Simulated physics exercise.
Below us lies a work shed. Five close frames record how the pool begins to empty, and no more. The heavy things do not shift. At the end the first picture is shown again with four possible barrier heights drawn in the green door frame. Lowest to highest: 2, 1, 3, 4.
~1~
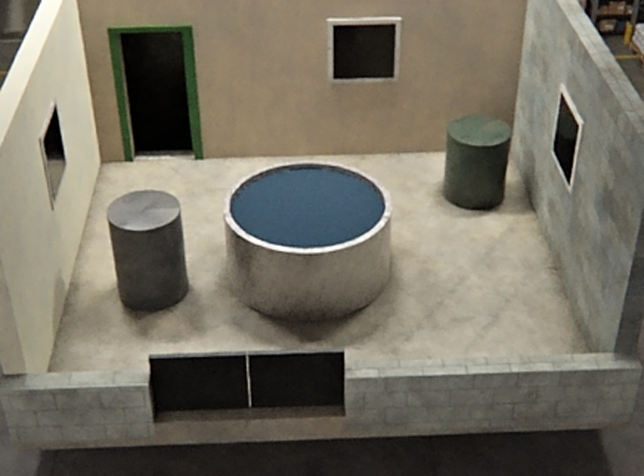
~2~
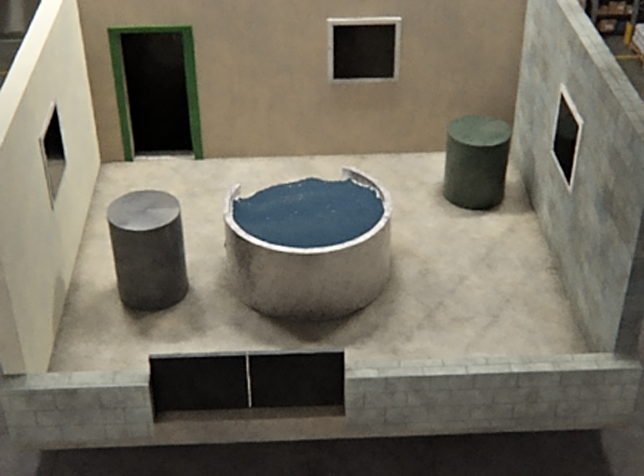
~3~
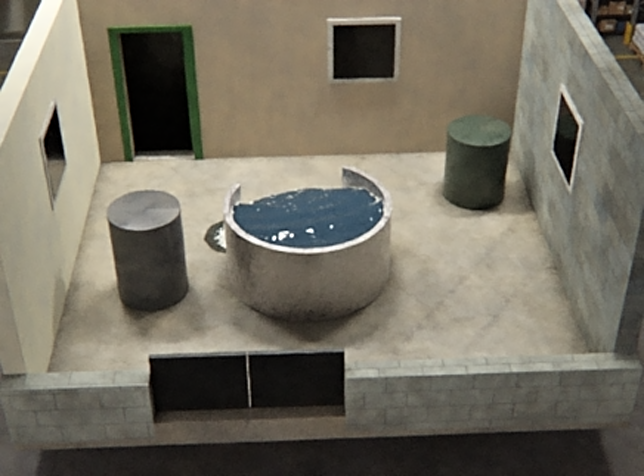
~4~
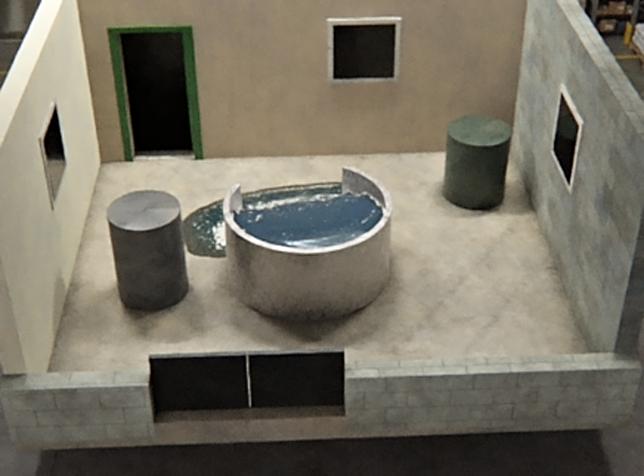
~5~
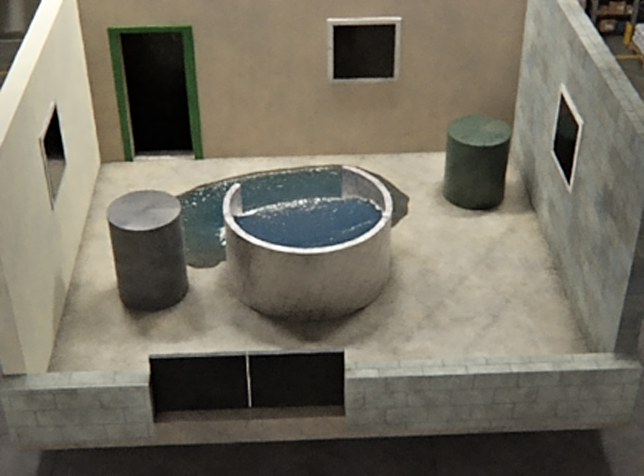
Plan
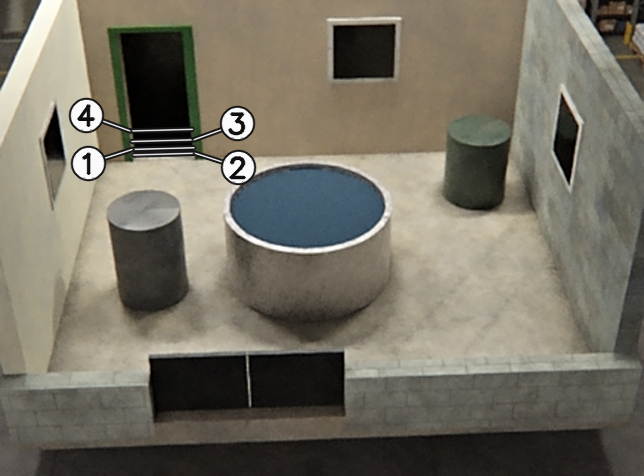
A round, pale-walled pool of blue water stands in the middle of a roofless work shed, seen from above by a camera that stays still. A grey cylinder sits to its left and a dark green one to its right, with a green-framed doorway at the back left and a closed dark gate in front. The pool's rear wall opens, and water pours out behind it, spreading left and then right across the pale floor.
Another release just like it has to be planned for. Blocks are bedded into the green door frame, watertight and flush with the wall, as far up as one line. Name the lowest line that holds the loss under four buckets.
3 is the one.
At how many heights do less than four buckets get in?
Two of them.
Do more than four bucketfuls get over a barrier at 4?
No.
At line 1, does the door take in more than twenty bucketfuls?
No, less.
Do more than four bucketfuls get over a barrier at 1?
Yes, it does.
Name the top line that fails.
1 it is.
On the marked copy, 1 at (163, 148); 2 at (164, 154); 3 at (162, 140); 4 at (161, 130); from the bottom up 2, 1, 3, 4.
If 1 is chosen, about 8 bucketfuls get in.
If 2 is chosen, some 25 bucketfuls get in.
If 3 is chosen, a bucket or two gets in.
If 4 is chosen, nothing gets over.
